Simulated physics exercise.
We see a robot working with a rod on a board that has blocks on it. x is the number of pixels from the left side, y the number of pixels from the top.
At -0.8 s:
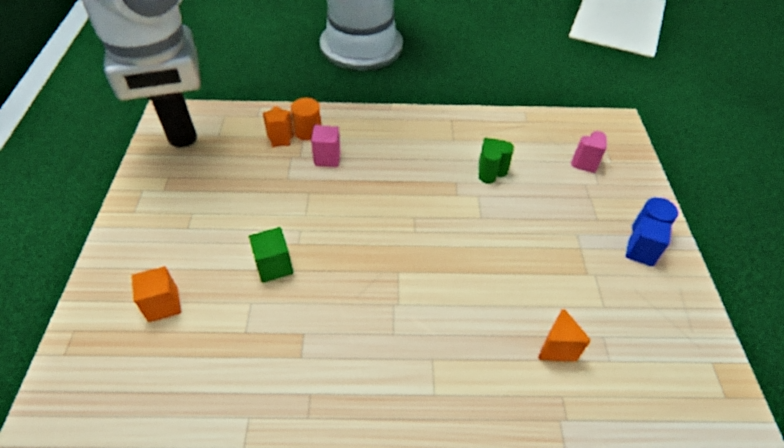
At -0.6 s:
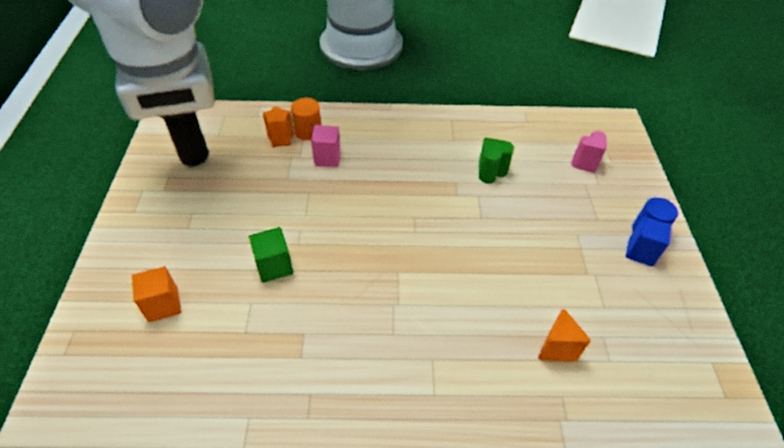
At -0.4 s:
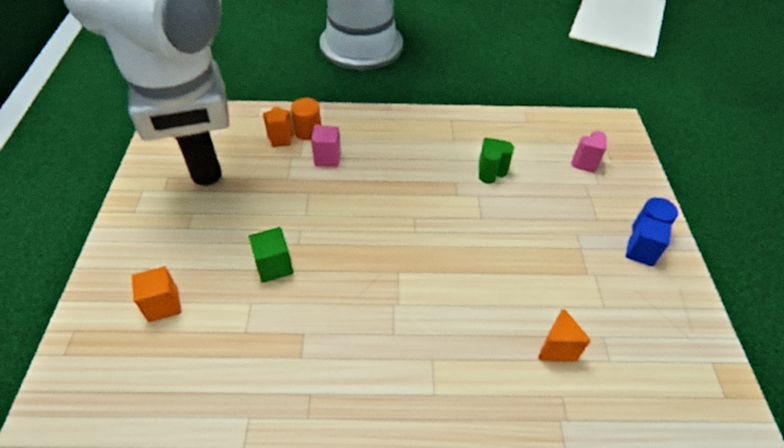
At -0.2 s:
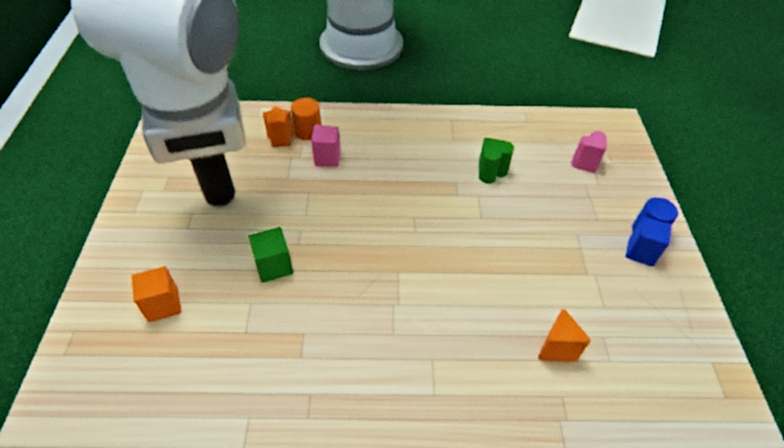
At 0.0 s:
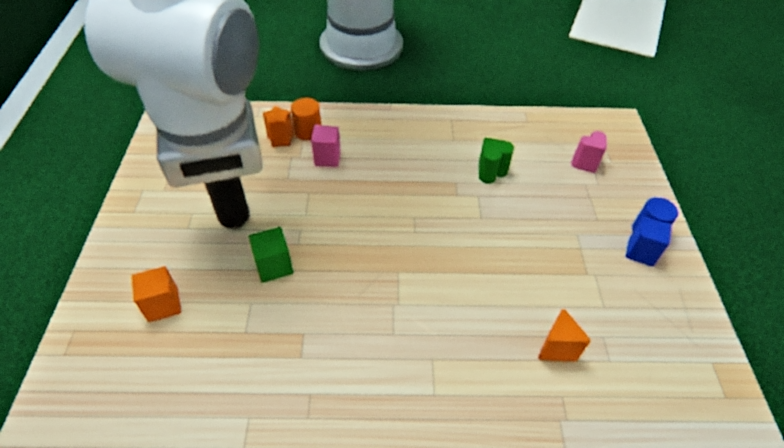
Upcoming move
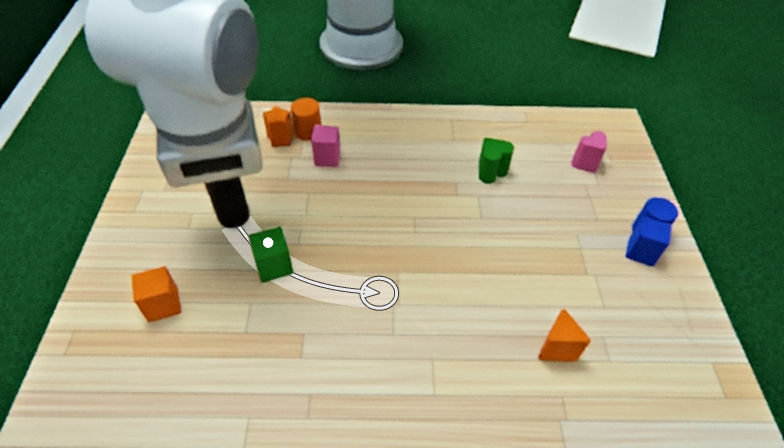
Robot arm moving a black rod down and to the right across a wooden board, nearing a still green block.
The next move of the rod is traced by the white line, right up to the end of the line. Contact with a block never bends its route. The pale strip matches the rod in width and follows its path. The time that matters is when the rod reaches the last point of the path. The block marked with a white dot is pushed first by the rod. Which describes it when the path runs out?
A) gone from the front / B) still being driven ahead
A.
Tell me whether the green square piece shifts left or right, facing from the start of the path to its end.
Pushed right.
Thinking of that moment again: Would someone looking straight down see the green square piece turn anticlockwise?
The answer is no.
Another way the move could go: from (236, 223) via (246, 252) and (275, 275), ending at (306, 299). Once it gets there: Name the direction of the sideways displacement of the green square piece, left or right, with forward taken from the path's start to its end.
Seen from start to end, it moves left.
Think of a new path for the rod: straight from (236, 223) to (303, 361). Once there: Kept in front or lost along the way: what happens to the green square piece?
I'd say it has come free.
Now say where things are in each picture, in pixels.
In the first picture, tip of the rod at (183, 138), middles of tops, green square piece at (268, 243).
In the second picture, rod at (194, 156), nothing pushed.
In the third picture, rod at (207, 175), nothing pushed.
In the fourth picture, rod at (220, 195), nothing pushed.
In the fifth picture, rod at (234, 216), green square piece at (268, 243).
The line goes from (236, 223) over (268, 259) and (318, 284) to (379, 293); the dot is on the green square piece.
What follows on the original path. One third of the way, rod at (266, 252); green square piece at (282, 257), turned 20° anticlockwise.
Two thirds of the way, rod at (318, 278); green square piece at (323, 292).
At the end, rod at (379, 287); green square piece at (328, 298), turned 25° clockwise.
